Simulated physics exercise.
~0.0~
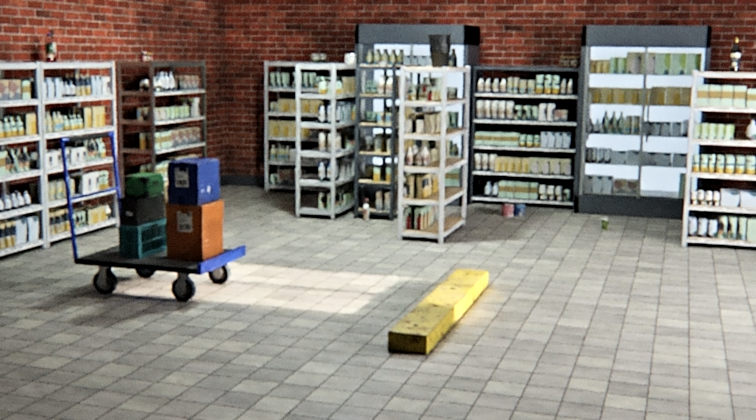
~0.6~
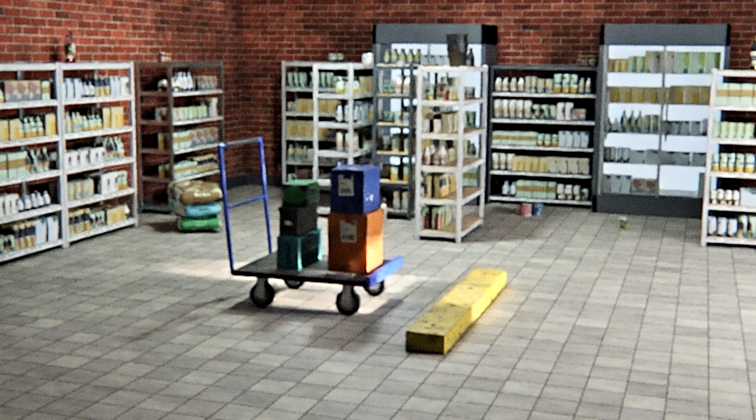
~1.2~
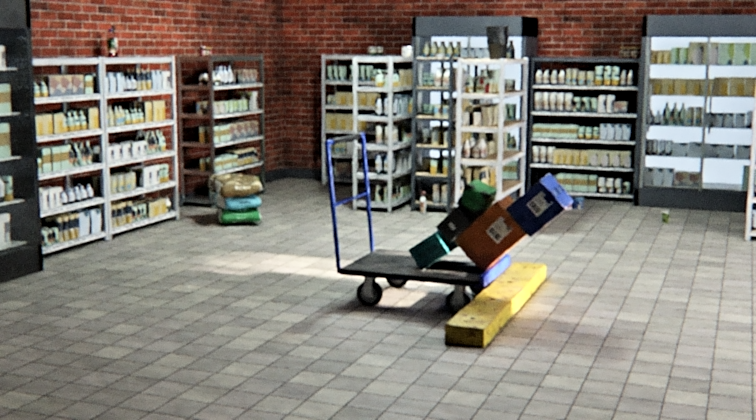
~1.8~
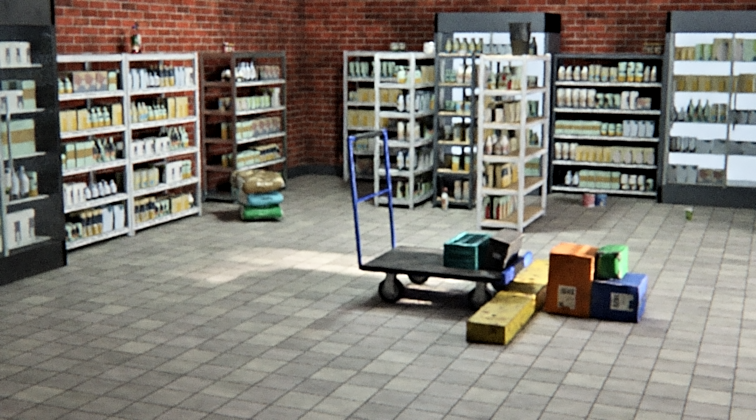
A flat trolley stacked with boxes rolled right across a shop floor and stopped dead against a yellow kerb, pitching its load forward. The blue, orange and green boxes landed beyond the kerb, while the black and teal ones stayed aboard.
